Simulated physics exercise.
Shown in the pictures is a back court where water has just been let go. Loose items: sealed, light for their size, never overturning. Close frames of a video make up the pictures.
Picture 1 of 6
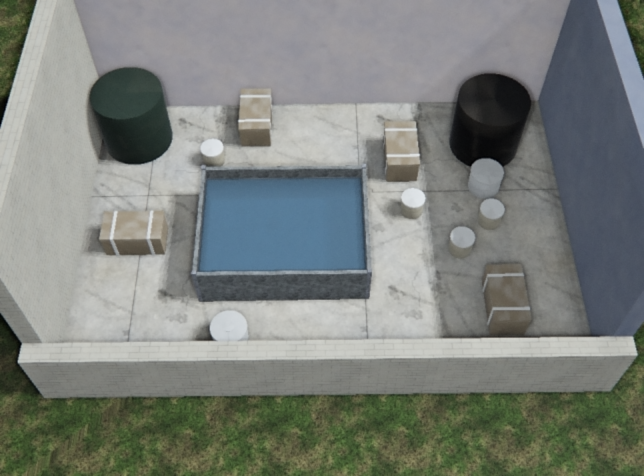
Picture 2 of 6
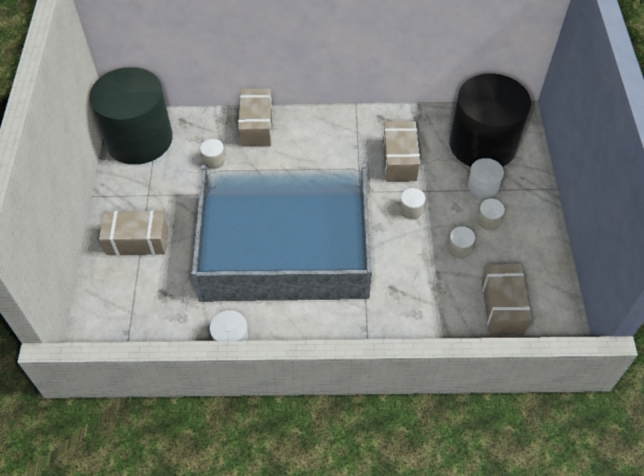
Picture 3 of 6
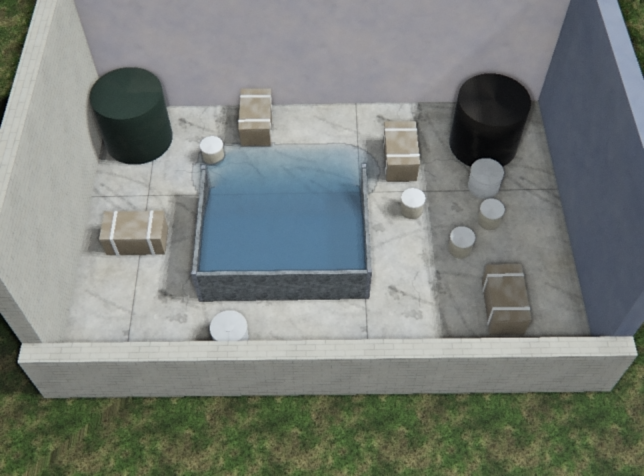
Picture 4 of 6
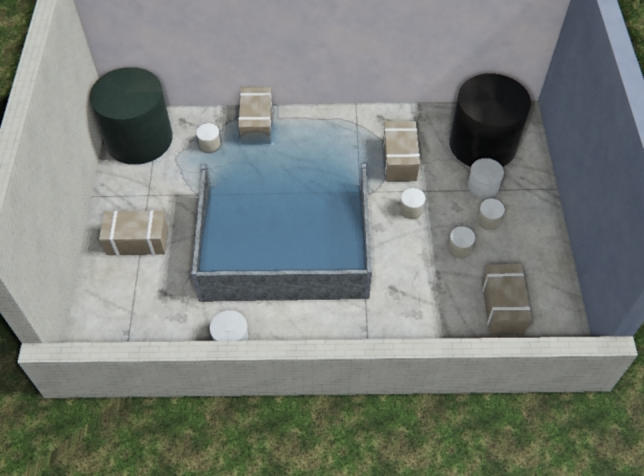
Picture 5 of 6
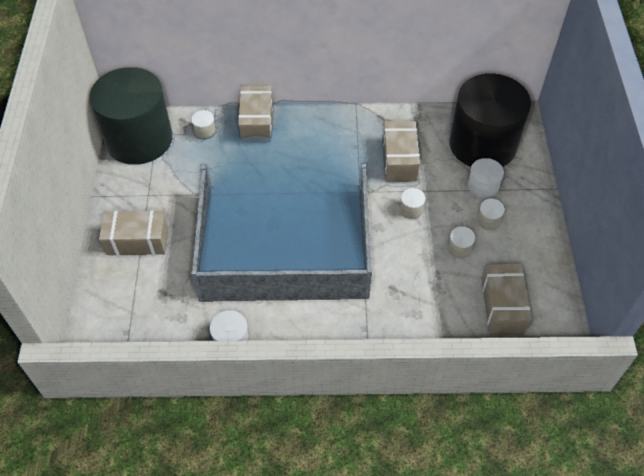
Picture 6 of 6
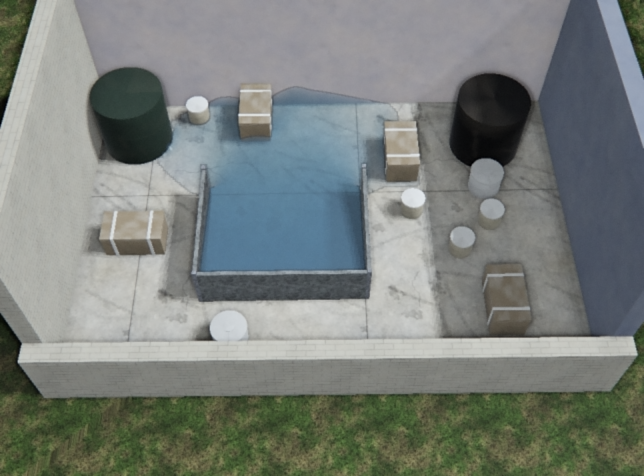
Blue water pours out over the open back side of a grey stone basin in a walled court with a pale marble floor, seen from high above by a still camera. Strapped tan boxes and small white pails stand around it, with a green drum at back left and a black one at back right. The water fans to the back wall, pushing one pail back and slightly left, then nudging a box slightly backward.
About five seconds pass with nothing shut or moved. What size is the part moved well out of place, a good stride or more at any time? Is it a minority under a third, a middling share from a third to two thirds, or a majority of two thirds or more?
It climbs to two thirds.
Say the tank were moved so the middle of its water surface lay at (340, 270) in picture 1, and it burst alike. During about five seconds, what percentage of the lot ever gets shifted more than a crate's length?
Close to 80 in a hundred.
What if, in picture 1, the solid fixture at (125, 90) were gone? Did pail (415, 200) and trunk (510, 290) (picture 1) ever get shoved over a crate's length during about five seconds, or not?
Beyond that, then not beyond that.
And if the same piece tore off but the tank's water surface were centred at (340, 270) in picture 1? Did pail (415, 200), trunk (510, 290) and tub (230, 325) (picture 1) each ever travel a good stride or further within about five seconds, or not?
One after the other: That far or more, never so far, short of that.
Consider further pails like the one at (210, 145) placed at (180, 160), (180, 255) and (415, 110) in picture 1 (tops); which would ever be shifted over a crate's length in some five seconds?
Results - 1: Ends up far away; 2: Ends up far away; 3: Ends up far away.
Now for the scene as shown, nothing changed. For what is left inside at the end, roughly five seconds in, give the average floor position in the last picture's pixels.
I'd put it roughly at (356, 306).
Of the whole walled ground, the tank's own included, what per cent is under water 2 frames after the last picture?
Roughly 35 in a hundred.
A moment on, 1 of 10 are well off their spots; 2 afloat.
Next, 2 of 10 are well off their spots; 2 afloat.
Later, 5 of 10 are well off their spots; 3 afloat.
In the end, 8 of 10 are well off their spots, and 8 have been at some point; 6 afloat.
